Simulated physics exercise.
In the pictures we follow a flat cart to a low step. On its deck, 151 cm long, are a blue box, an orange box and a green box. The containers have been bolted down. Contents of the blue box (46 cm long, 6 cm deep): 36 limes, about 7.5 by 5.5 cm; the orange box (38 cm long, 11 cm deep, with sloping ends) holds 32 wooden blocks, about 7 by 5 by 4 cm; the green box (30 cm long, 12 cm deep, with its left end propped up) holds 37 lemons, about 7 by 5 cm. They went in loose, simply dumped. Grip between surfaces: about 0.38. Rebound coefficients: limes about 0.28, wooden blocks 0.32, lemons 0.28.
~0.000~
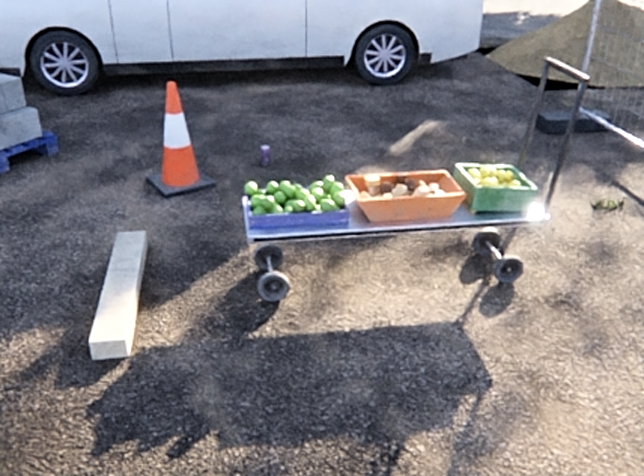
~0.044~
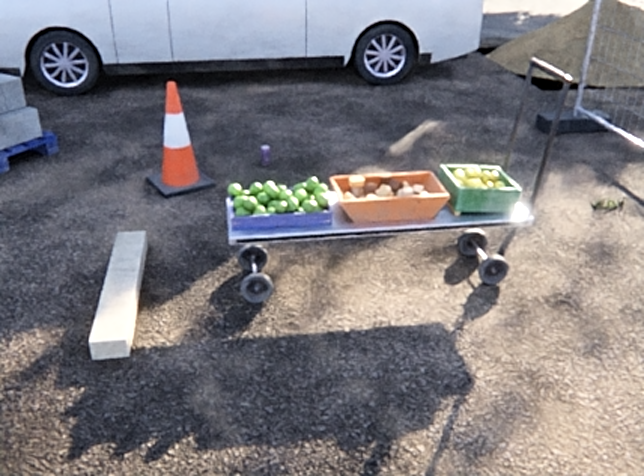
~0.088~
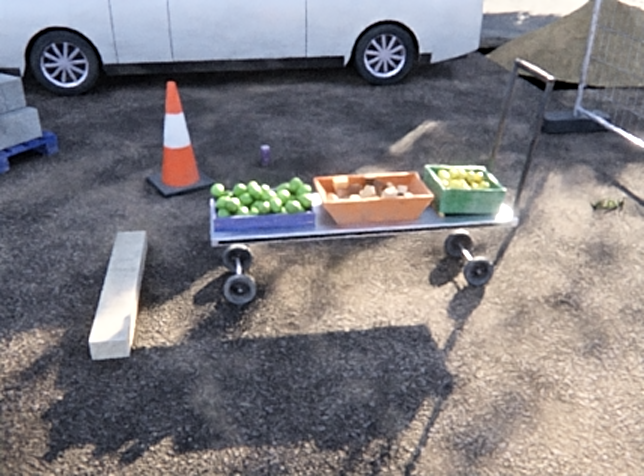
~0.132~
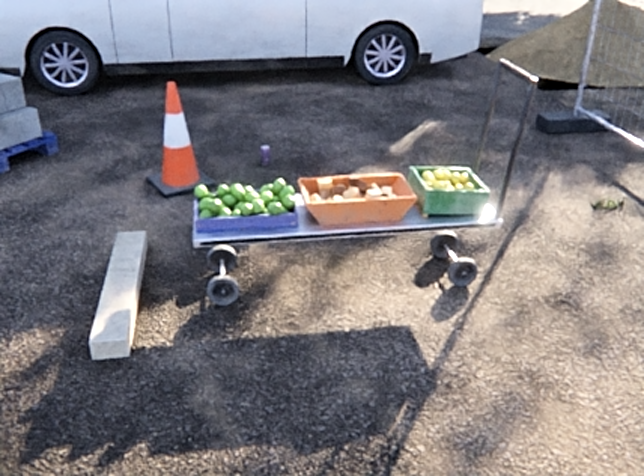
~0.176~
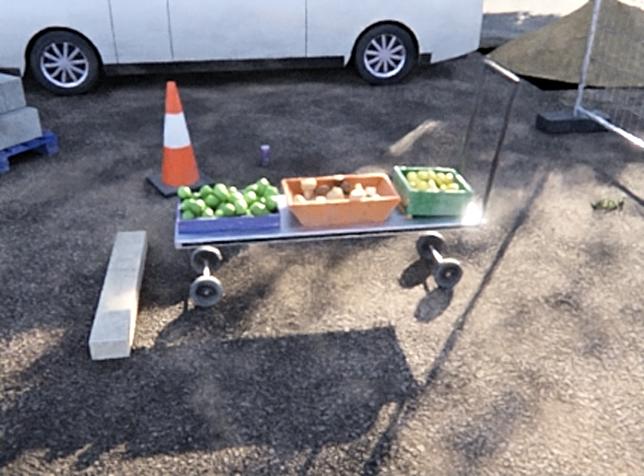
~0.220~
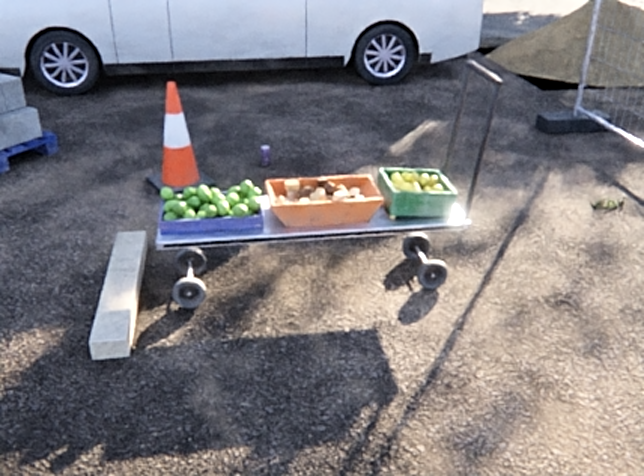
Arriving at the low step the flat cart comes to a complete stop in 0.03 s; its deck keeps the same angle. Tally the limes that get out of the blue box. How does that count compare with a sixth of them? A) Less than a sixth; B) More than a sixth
More than a sixth.
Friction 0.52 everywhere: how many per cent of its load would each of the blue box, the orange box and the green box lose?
In that setup blue box sheds 20 percent, orange box sheds 0 percent, and green box sheds 0 percent.
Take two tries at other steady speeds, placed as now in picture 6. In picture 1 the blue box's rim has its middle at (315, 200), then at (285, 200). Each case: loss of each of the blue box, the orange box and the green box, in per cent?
Blue box: 30 / 20 percent; orange box: 20 / 0 percent; green box: 10 / 0 percent.
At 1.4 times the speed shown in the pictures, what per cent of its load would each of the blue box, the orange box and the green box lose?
In that case the blue box sheds 40 per cent, the orange box 10 per cent and the green box 10 per cent.
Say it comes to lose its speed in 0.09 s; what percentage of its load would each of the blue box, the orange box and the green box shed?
In that case blue box 20, orange box 10 and green box 0 per cent.
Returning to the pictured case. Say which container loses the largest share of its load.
The blue box.
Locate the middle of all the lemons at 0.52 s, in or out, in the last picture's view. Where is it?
Middle approx. (373, 195).
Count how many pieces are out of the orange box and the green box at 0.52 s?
Estimated count: Orange box around 1, green box around 2.
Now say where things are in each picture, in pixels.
In the first picture (places track the rim corner closest to us here), blue box (251, 216); orange box (359, 200); 60 cm to go; all still inside.
Blue box (234, 217); orange box (342, 201); 52 cm to go, in the second picture.
Blue box (216, 218); orange box (324, 202); 43 cm to go, in the third picture.
Blue box (198, 219); orange box (307, 203); 35 cm to go, in the fourth picture.
Blue box (180, 220); orange box (290, 204); 27 cm to go, in the fifth picture.
Blue box (162, 221); orange box (272, 205); 18 cm to go; all still inside, in the sixth picture.
After 0.30 s, impact.
After 0.40 s, the blue box is down by 2 of 36, the orange box has all 32 and the green box has all 37.
After 0.52 s, the blue box is down by 8 of 36, the orange box is down by 1 of 32 and the green box is down by 2 of 37.
After 0.75 s, the blue box is down by 12 of 36, the orange box is down by 2 of 32 and the green box is down by 2 of 37.
Final count (at 1.25 s), the blue box is down by 12 of 36, the orange box is down by 2 of 32 and the green box is down by 2 of 37. Asked share, 12 of 36, 33 per cent.
